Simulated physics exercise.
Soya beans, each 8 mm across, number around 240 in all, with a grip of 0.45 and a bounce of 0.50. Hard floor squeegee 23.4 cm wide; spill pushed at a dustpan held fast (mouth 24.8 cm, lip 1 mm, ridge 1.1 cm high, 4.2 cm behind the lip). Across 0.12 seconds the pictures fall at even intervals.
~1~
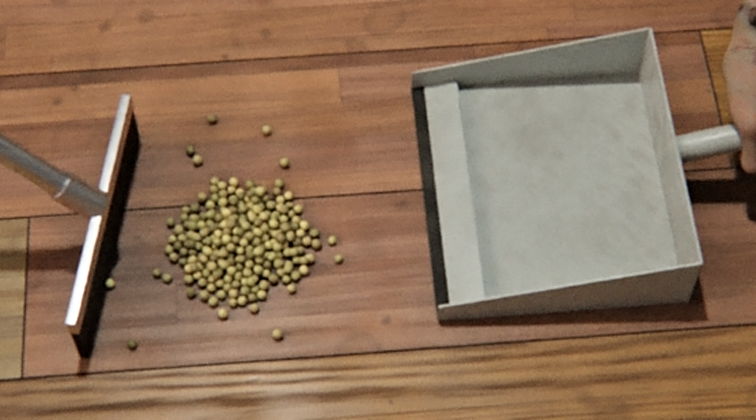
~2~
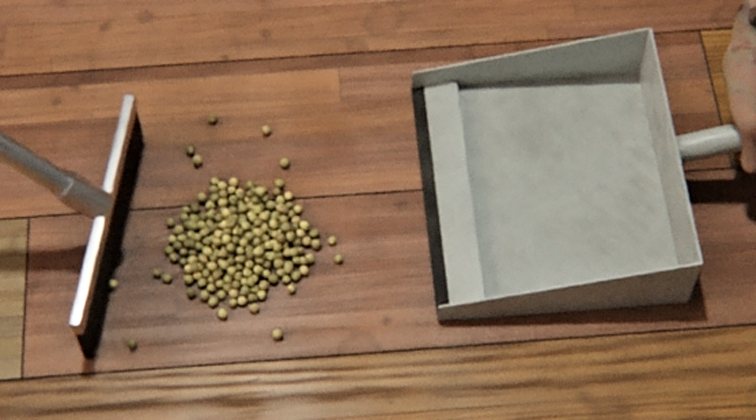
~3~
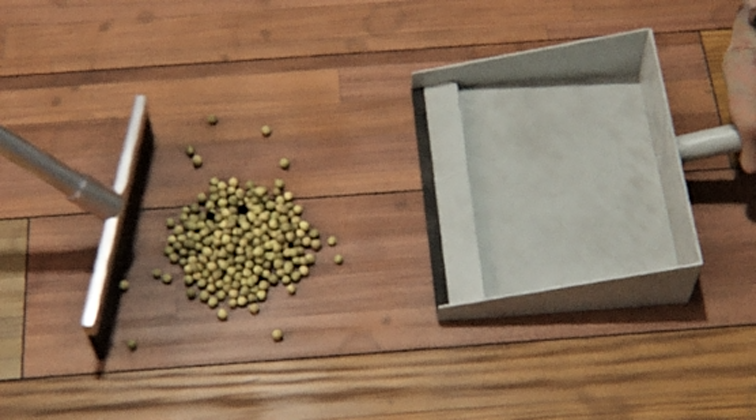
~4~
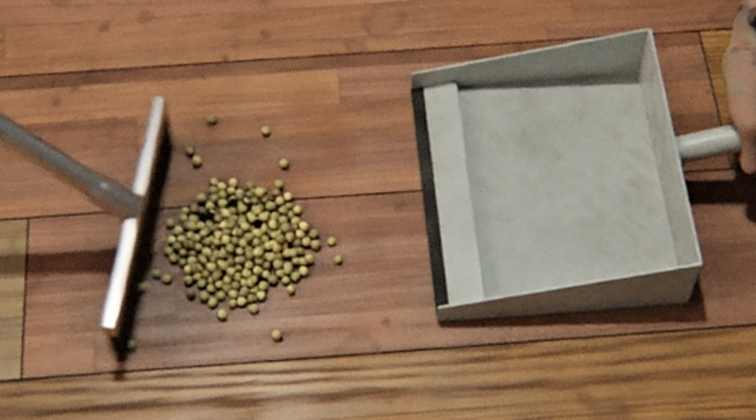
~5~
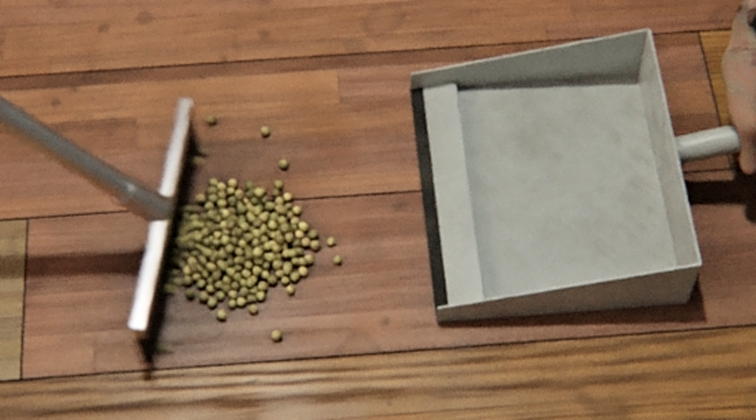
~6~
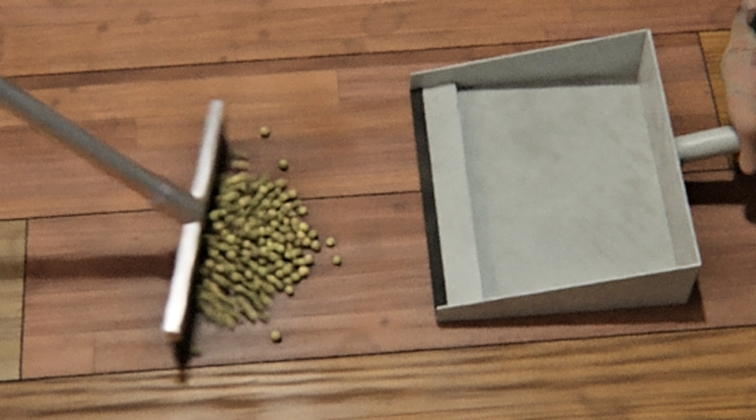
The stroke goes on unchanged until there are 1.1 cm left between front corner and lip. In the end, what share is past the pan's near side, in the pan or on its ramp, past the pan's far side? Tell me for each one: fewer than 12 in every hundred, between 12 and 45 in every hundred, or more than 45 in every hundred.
At the end, near side: A medium amount. Pan: A big share. Far side: Only a little.
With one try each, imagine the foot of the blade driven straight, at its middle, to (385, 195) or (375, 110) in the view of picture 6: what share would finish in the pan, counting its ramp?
I'd expect around 55 percent, then around 35 percent.
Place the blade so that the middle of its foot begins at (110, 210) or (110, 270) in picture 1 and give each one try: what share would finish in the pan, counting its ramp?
About 50 and 50 per cent.
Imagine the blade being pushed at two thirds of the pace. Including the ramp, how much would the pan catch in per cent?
Share: Near 40 %.
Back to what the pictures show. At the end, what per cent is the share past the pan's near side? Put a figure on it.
About 25 per cent.
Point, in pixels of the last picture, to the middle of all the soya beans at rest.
After settling, the middle sits near (546, 263).
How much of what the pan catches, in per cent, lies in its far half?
Estimate: Close to 30 %.
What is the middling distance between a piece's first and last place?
It works out to some 26 cm.
Then, 0.09 s after the last picture, middle of the blade 9 cm from the lip; 0 % over the lip, far side 0 %, near side 15 %.
Then, 0.14 s after the last picture, middle of the blade 5 cm from the lip; 10 % over the lip, far side 0 %, near side 20 %.
Then, 0.34 s after the last picture, middle of the blade 3 cm from the lip; 65 % over the lip, far side 0 %, near side 25 %.
In the end, near side 25 %, pan 50 %, far side 0 %, in front of the lip or behind the blade 25 %.
